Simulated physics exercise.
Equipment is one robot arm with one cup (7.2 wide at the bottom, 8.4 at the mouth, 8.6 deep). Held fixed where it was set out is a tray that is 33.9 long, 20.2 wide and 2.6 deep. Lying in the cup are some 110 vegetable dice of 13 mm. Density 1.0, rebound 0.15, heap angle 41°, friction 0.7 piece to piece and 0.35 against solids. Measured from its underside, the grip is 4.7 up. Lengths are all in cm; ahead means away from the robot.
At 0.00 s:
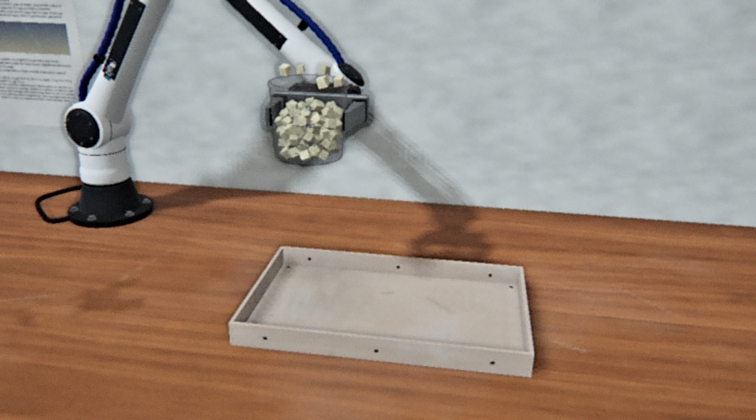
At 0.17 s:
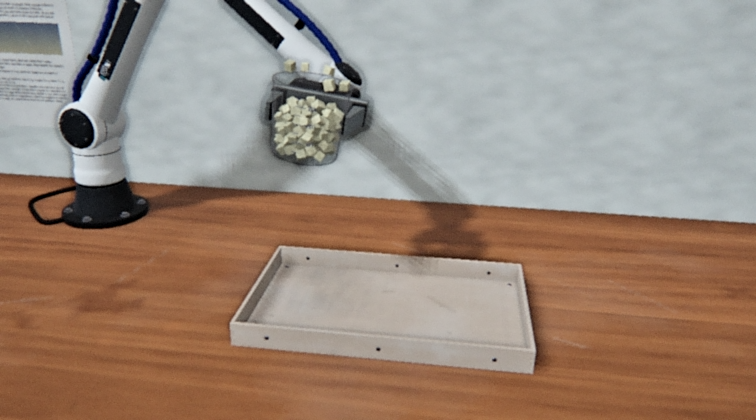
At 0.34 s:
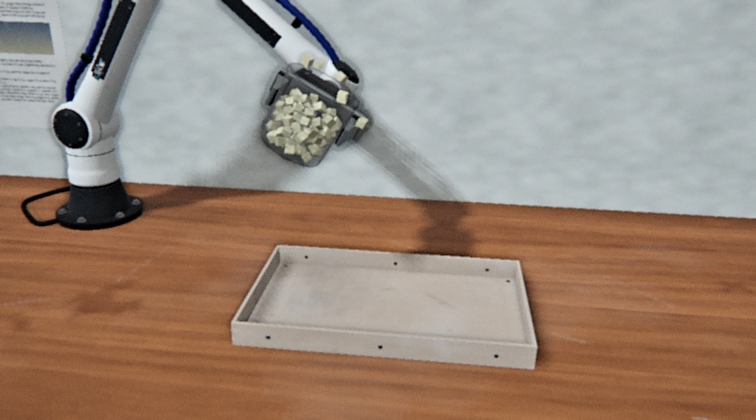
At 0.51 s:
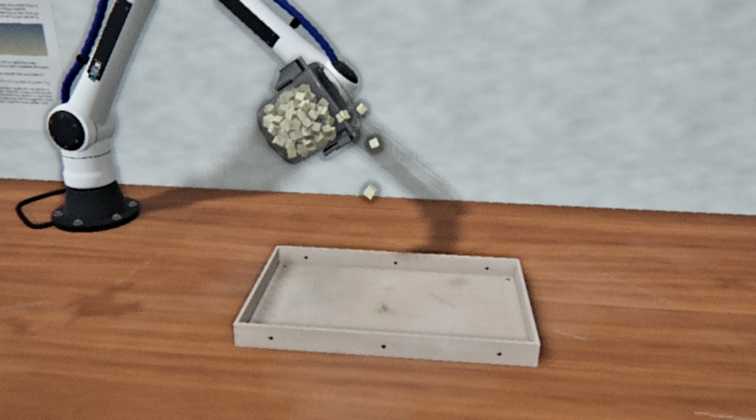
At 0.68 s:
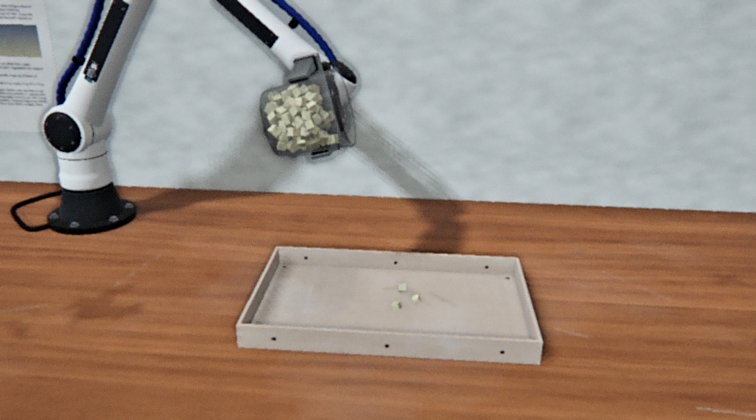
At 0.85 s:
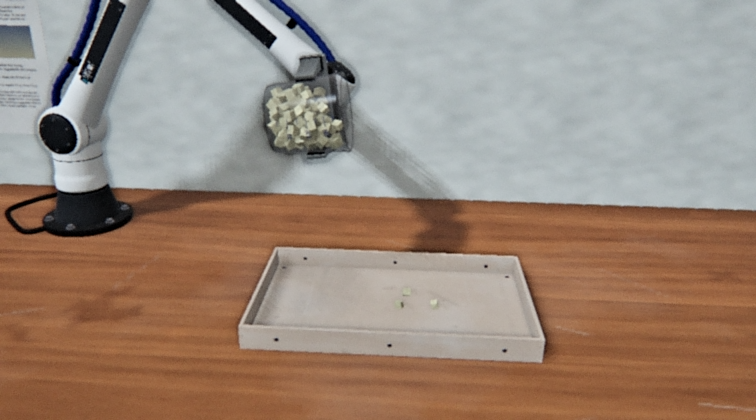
A robot arm tilts a cup of pale cubes, and a few drop into the tray.
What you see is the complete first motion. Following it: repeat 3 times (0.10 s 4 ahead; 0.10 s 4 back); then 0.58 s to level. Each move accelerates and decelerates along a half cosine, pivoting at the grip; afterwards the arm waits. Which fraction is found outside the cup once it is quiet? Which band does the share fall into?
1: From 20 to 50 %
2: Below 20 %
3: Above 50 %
The answer is 3.
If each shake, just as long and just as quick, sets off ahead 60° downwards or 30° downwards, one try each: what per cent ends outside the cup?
First try about 20 %, second try about 55 %.
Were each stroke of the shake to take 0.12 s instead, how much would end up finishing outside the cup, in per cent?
Around 80 percent.
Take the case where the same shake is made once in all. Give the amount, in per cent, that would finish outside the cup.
That share would be near 70 percent.
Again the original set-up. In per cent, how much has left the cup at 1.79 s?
Close to 85 per cent of the load is out.
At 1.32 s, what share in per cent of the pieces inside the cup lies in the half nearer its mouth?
That share comes to roughly 40 percent.
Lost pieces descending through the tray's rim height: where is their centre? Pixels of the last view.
Check roughly (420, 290) in the last picture.
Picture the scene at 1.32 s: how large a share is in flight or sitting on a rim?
Estimated fraction: Near 15 %.
After 1.32 s, tilted 83° forward, highest piece 23 above the table; 70 in the tray, 24 in the cup, 17 in flight or on a rim.
After 1.79 s, tilted 30° forward, highest piece 26 above the table; 93 in the tray, 18 in the cup.
After 2.23 s, level, highest piece 25 above the table; 93 in the tray, 18 in the cup.
After 3.28 s, level, highest piece 25 above the table; 93 in the tray, 18 in the cup.
At rest, 93 in the tray, 18 in the cup. That is 84 % outside the cup.
